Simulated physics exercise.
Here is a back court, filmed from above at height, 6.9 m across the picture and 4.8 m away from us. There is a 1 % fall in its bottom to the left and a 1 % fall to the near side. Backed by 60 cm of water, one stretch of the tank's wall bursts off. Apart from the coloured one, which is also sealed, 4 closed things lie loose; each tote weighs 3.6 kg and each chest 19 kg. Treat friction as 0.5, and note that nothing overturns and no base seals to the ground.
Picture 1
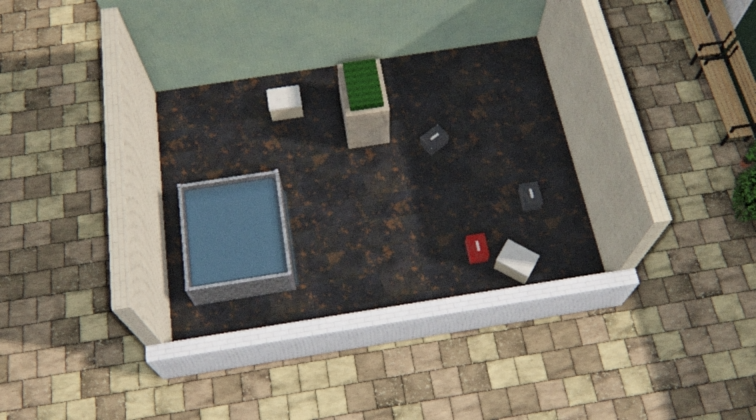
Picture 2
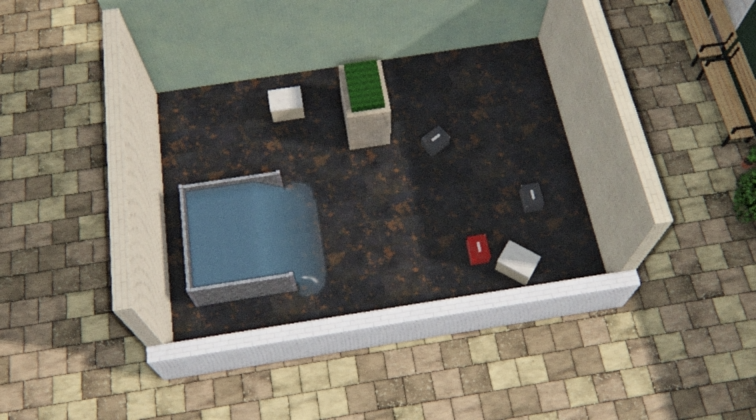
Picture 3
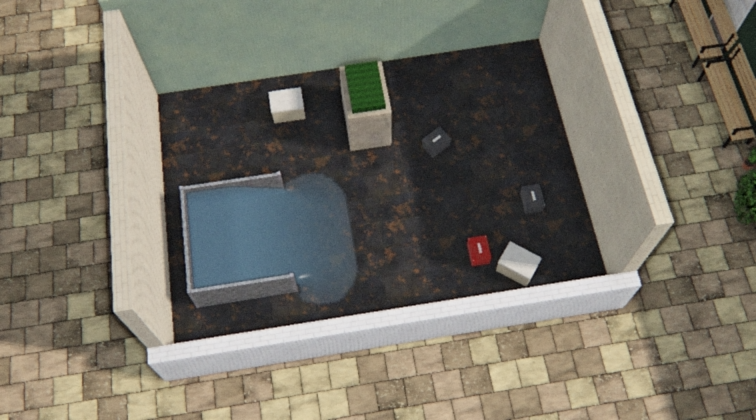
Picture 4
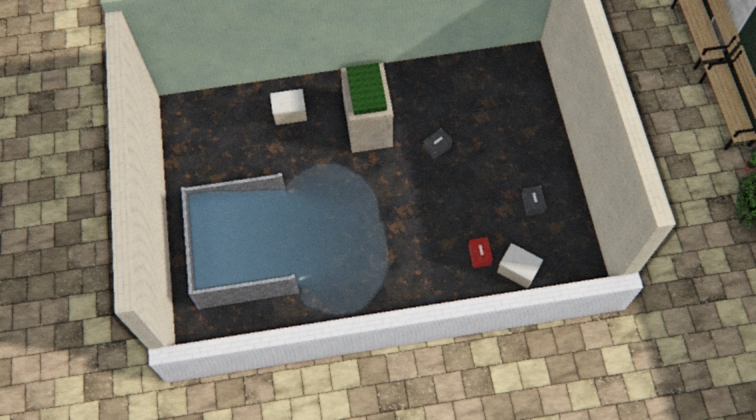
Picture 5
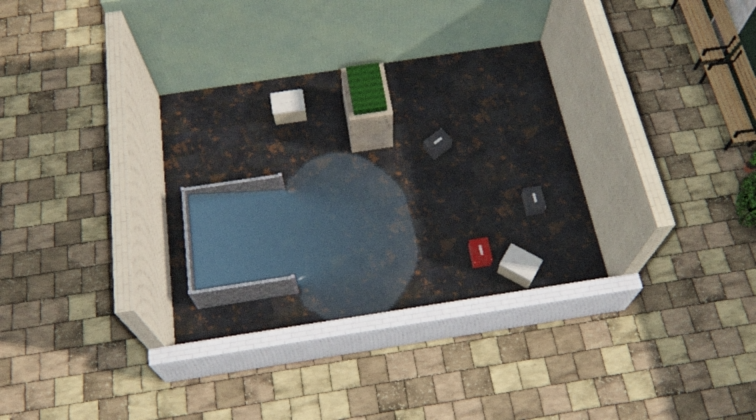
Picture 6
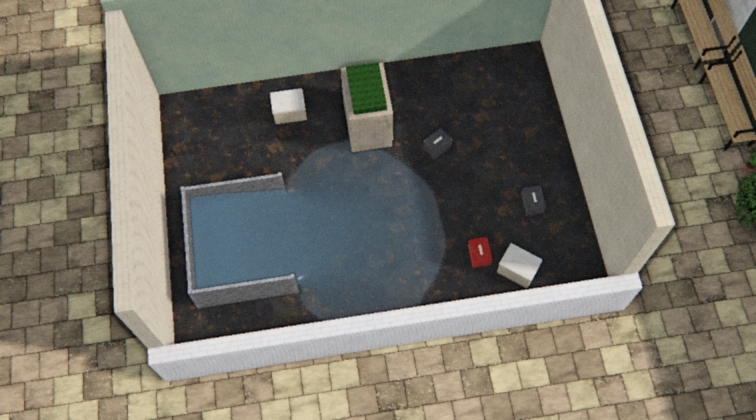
Water poured out of the tank on the left as its right side gave way, spreading in a widening rounded sheet across the dark courtyard floor, while the red tote and the other loose boxes stayed put.
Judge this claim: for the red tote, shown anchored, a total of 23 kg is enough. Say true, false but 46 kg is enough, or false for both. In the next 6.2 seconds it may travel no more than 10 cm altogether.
My guess is it takes the heavier one.
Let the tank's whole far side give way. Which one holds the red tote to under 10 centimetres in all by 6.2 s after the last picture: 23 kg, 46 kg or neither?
So the lighter choice.
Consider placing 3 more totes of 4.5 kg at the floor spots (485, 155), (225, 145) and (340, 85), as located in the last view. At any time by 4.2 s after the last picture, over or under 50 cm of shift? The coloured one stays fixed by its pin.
Results, in sequence: Exceeded / not exceeded / not exceeded.
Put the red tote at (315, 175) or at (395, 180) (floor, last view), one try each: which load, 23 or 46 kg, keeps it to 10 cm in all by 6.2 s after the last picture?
First spot: Light mass works; second spot: Needs the heavier mass.
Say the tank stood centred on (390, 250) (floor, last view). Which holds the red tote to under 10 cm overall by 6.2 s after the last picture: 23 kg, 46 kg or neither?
Then the answer is that no option works.
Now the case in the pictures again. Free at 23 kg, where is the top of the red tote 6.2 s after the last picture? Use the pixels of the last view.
Somewhere about (521, 244).
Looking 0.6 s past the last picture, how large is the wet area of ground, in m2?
Roughly 15 m2 of it is wet.
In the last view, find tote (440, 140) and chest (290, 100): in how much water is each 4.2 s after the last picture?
First roughly 10 cm, second roughly 1 cm.
Then, 0.6 s after the last picture the red tote would be 6 cm from its start with 23 kg and 0 cm from its start with 46 kg; 8 cm of water round it then.
Then, 2.3 s after the last picture the red tote would be 65 cm from its start with 23 kg and 0 cm from its start with 46 kg; 8 cm of water round it then.
Then, 4.2 s after the last picture the red tote would be 65 cm from its start with 23 kg and 0 cm from its start with 46 kg; 10 cm of water round it then.
Then, 6.2 s after the last picture the red tote would be 65 cm from its start with 23 kg and 0 cm from its start with 46 kg; 6 cm of water round it then.
